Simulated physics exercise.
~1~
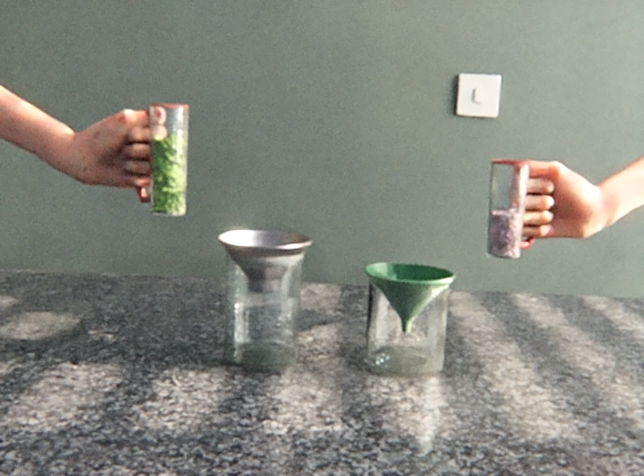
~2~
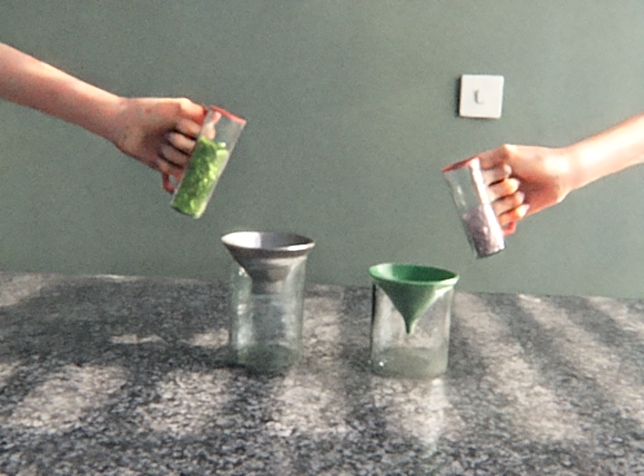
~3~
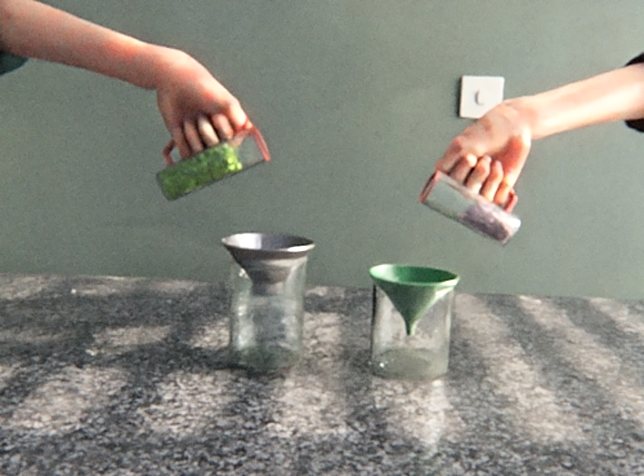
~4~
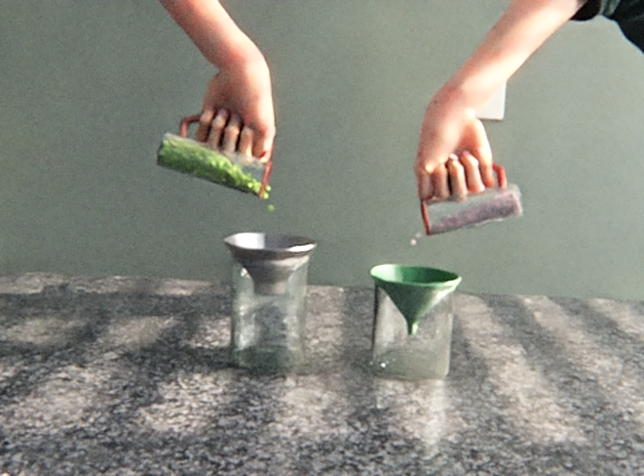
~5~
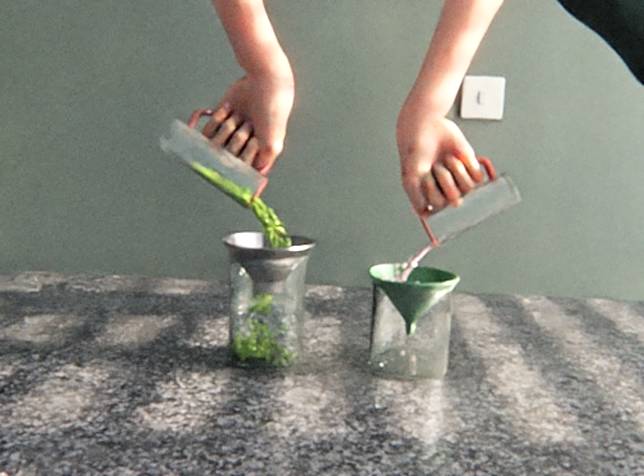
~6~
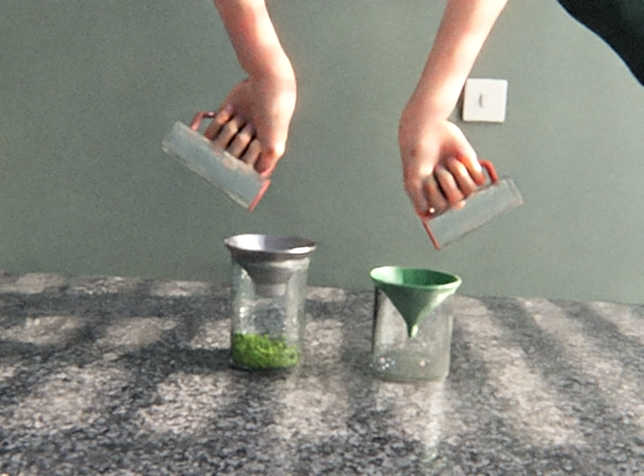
Two hands tipped their cups over a pair of funnels set in clear jars, and the green bits on the left ran through and settled in the jar, while most of the pale purplish stuff on the right stayed stuck in the green funnel.
